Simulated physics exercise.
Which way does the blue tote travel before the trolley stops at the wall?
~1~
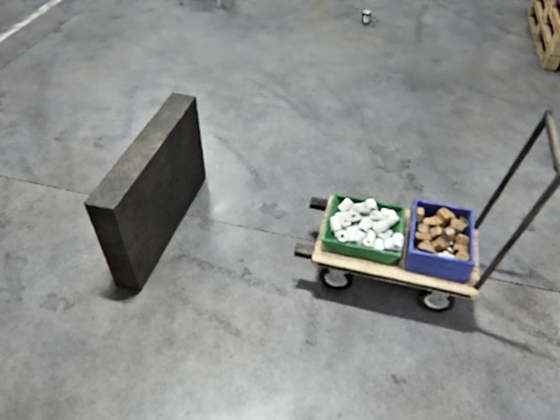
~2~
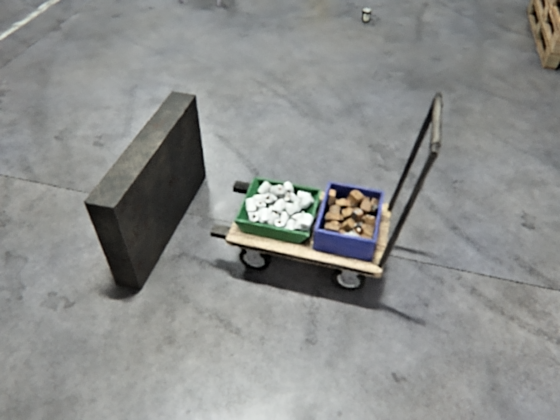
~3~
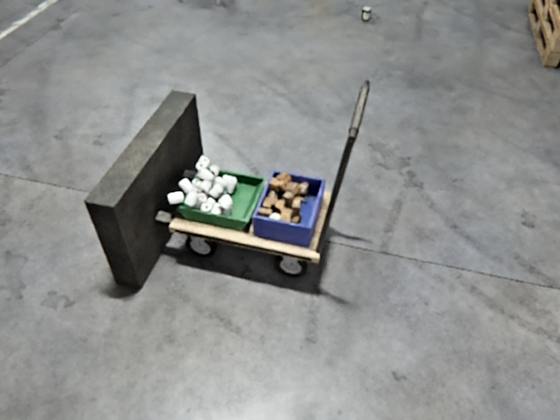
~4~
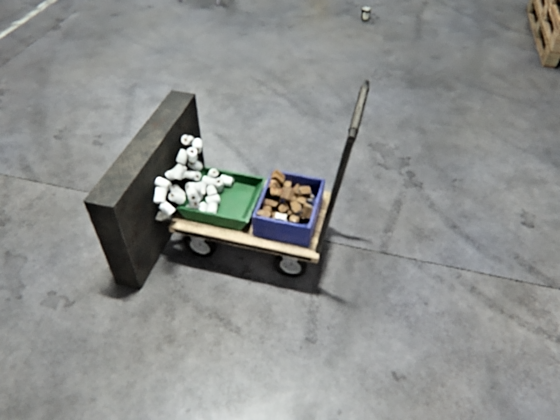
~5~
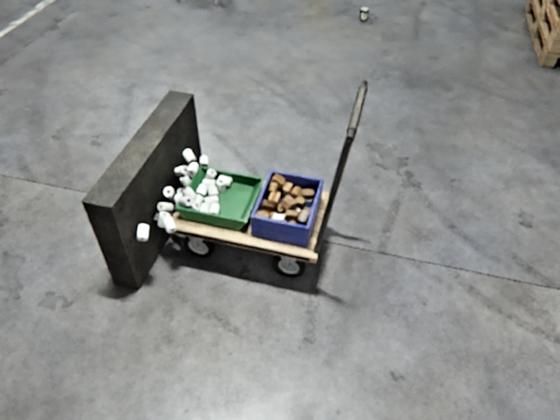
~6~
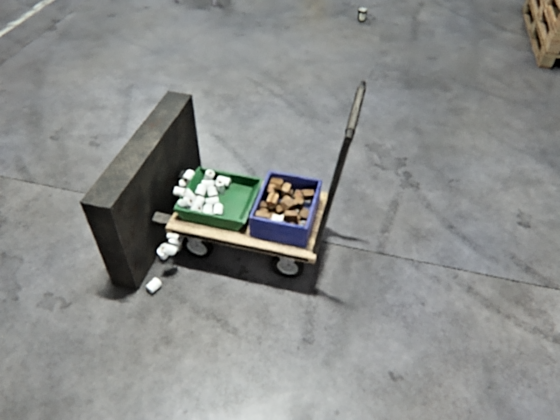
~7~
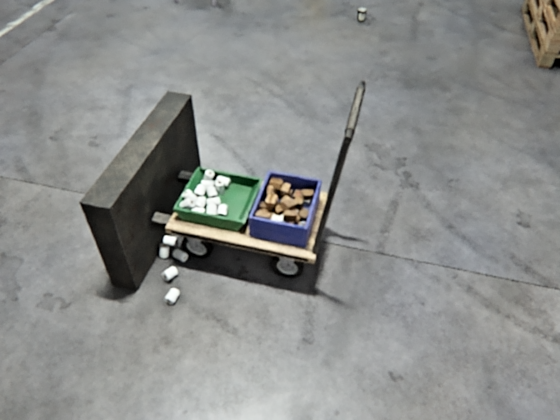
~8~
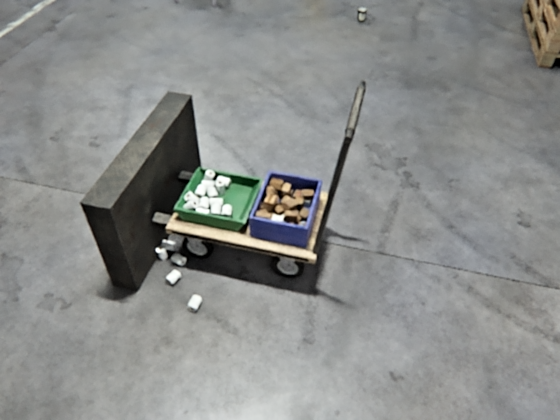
The blue tote moves to the left, riding on the trolley toward the dark wall.
